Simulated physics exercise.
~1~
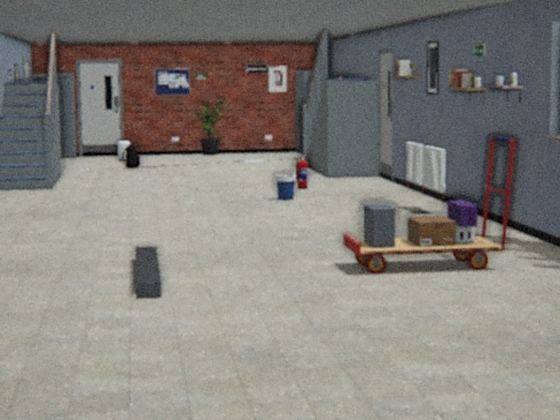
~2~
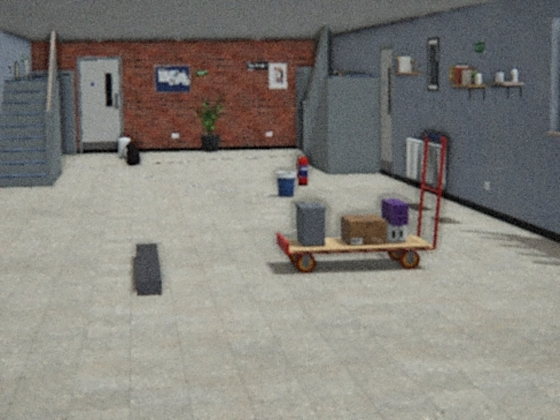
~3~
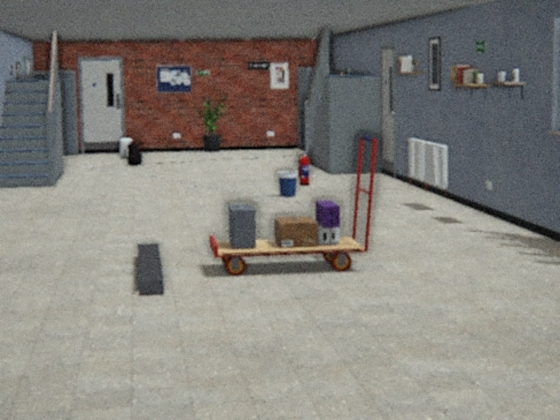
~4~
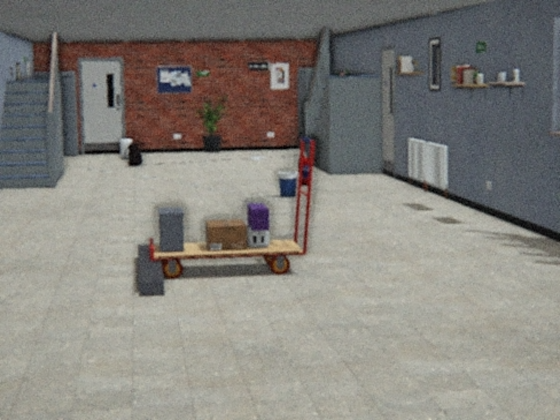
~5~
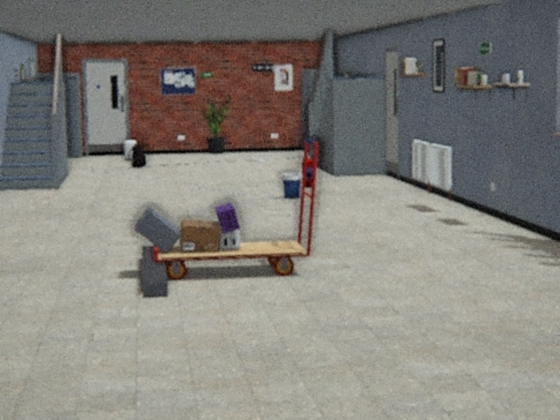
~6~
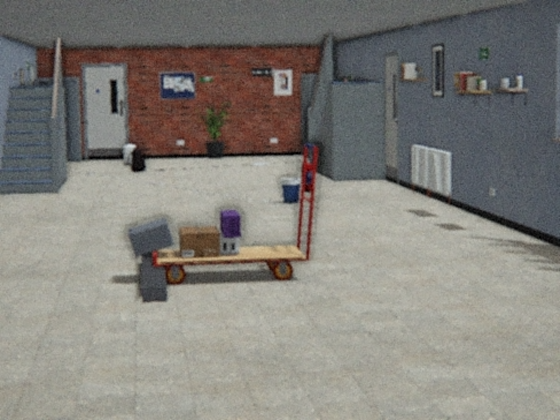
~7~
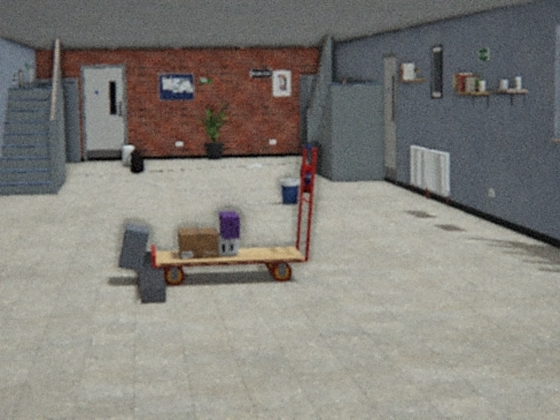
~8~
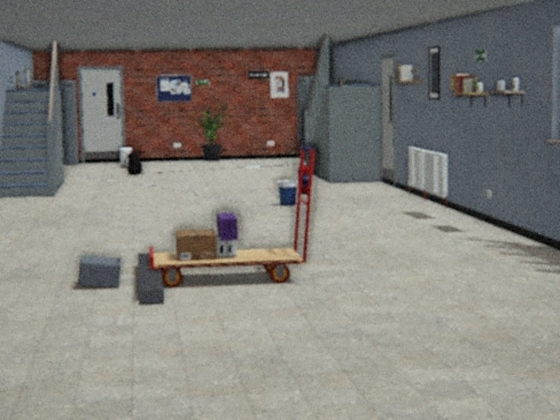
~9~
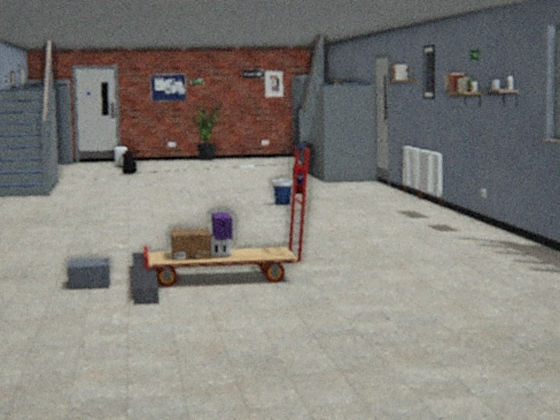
A loaded platform trolley with a red handle at its right end rolls left across a pale tiled hall, seen from a slightly swaying camera facing a red brick wall. On its wooden deck sit a grey tote at the left, a brown carton, and an upright purple crate above a small white suitcase. The trolley reaches a low dark kerb and stops. The tote tips left over the front edge while the purple crate leans briefly, then settles upright. The tote turns over past the kerb and drops, ending on its side on the floor, the other items still aboard.
